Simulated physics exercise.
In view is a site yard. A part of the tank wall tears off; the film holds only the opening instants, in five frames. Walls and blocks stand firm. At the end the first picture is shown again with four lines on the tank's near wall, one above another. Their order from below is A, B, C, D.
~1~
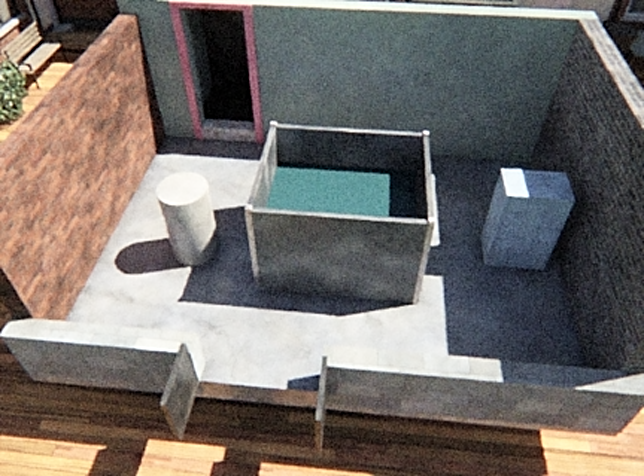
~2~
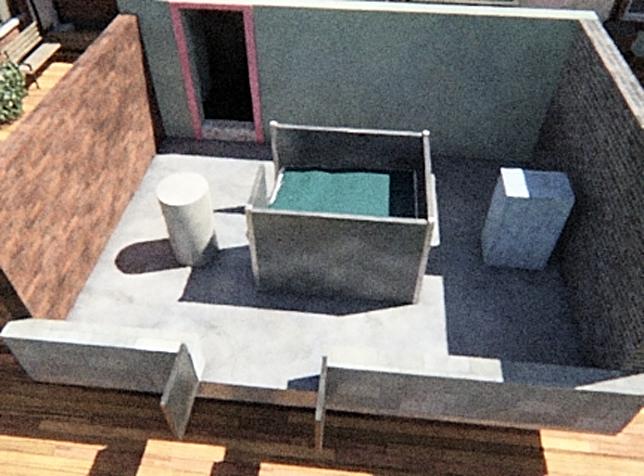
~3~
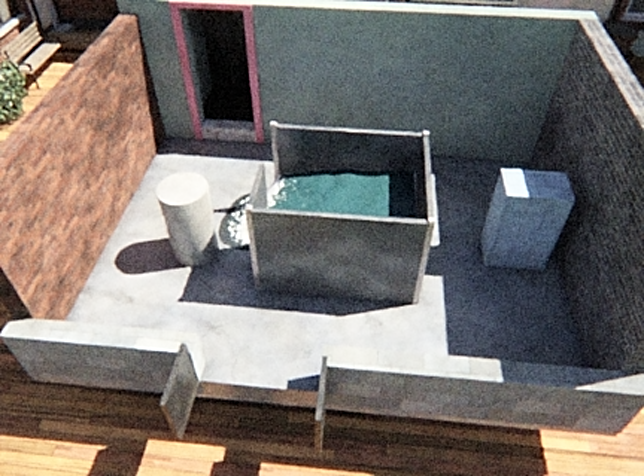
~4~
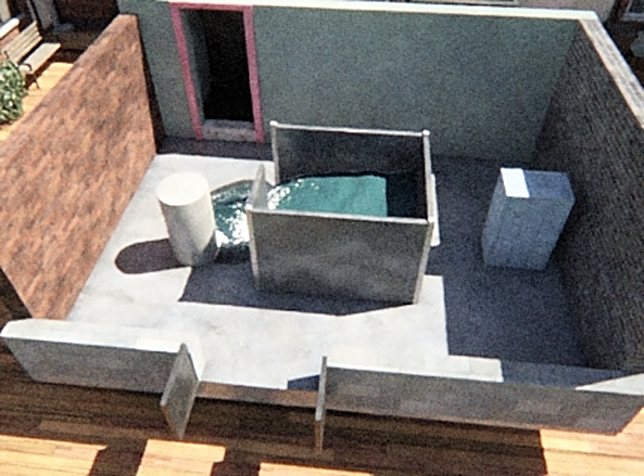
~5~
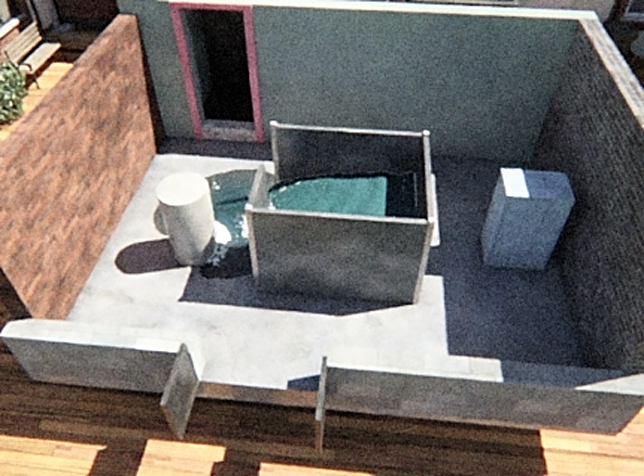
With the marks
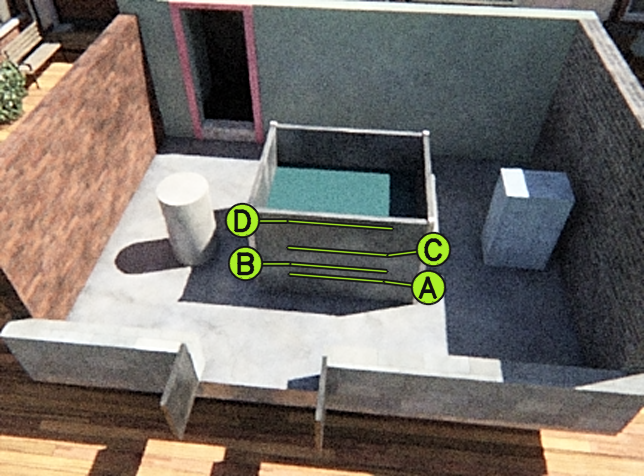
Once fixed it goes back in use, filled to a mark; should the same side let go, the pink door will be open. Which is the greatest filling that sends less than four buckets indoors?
Line C just does it.
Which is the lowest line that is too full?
Here it is line D.
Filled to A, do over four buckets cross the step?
No, not at all.
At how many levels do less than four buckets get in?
Three.
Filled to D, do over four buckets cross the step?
Yes.
On the marked copy, A at (337, 277); B at (337, 267); C at (338, 251); D at (338, 224); from the bottom up A, B, C, D.
If A is chosen, nothing gets over.
If B is chosen, nothing gets over.
If C is chosen, a bucket or two gets in.
If D is chosen, about 10 bucketfuls get in.
